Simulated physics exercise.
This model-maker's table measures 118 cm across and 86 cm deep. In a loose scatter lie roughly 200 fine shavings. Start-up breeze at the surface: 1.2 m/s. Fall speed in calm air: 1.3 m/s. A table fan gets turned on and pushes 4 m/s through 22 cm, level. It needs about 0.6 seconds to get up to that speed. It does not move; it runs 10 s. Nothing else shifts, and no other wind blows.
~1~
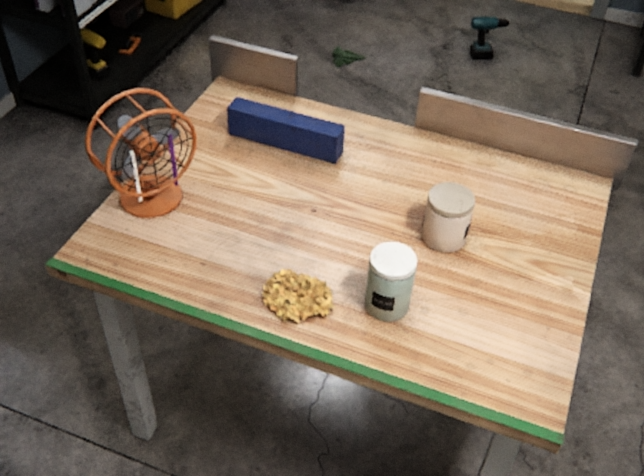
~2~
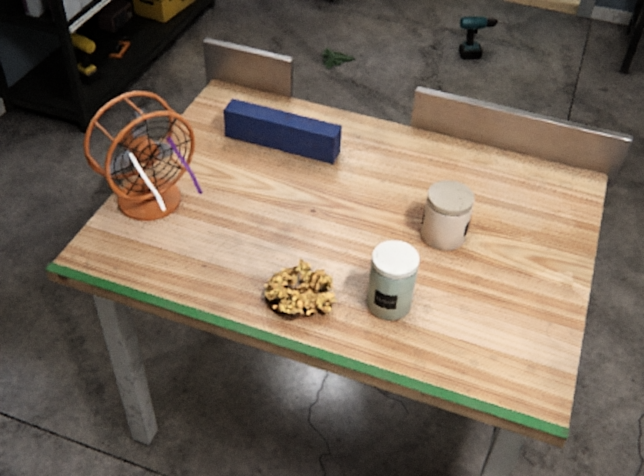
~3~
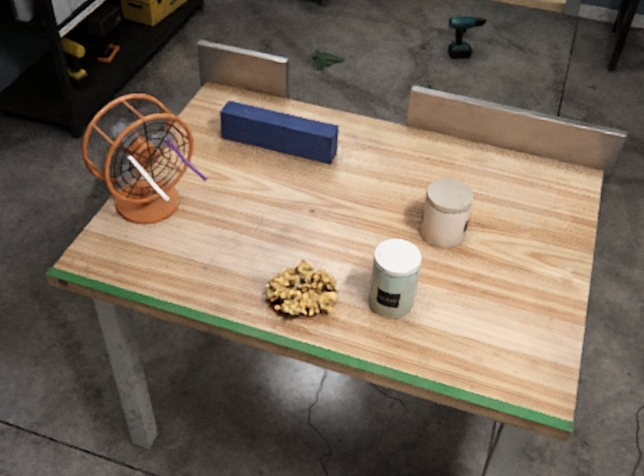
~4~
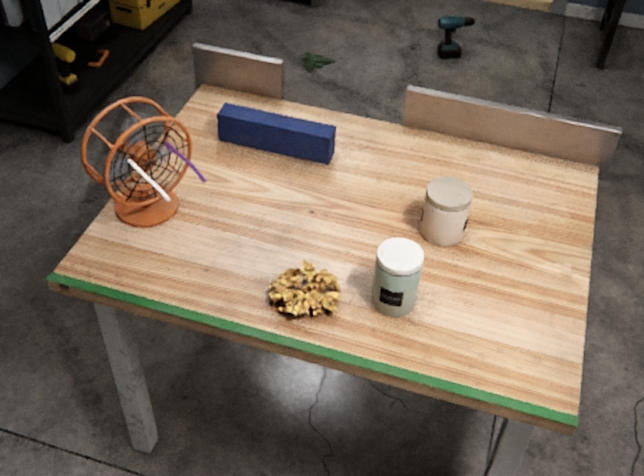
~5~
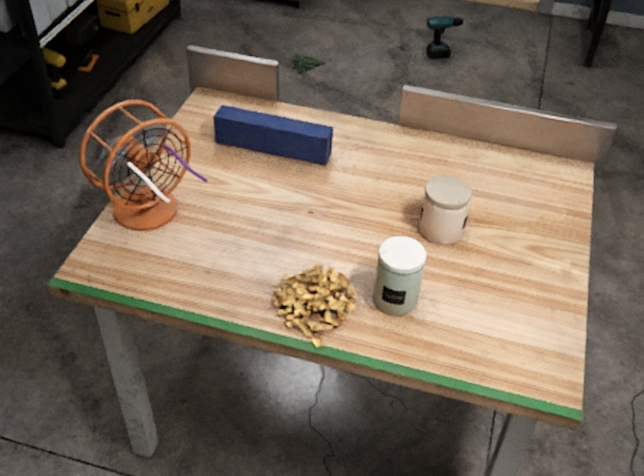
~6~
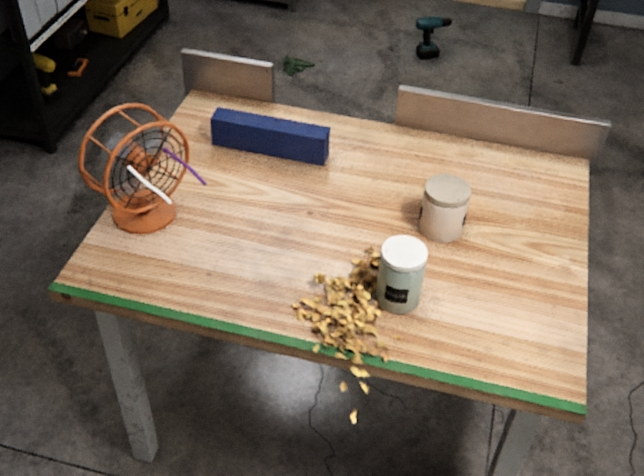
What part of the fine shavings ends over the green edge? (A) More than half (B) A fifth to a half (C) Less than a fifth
The answer is A.
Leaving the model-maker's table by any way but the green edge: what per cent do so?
Estimate: Close to 5 per cent.
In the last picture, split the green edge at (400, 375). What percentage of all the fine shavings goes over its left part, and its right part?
Some 25 % left, 50 % right.
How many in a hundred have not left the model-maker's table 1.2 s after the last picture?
I reckon some 30 %.
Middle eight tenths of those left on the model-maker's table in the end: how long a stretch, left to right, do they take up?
About 20 cm.
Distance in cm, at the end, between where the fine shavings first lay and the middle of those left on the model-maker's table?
That works out close to 25 centimetres.
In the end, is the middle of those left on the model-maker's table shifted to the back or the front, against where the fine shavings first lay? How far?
It has moved rearward by roughly 15 cm.
Then, 1.2 s after the last picture the count stands so, 64 % are over the green edge; the middle of those still in play is near (403, 280).
Then, 2.4 s after the last picture the count stands so, 67 % are over the green edge; the middle of those still in play is near (403, 280).
Then, 4.7 s after the last picture the count stands so, 68 % are over the green edge; the middle of those still in play is near (412, 278).
Then, 9.2 s after the last picture, at the end, 70 % are over the green edge; the middle of those still in play is near (412, 278).
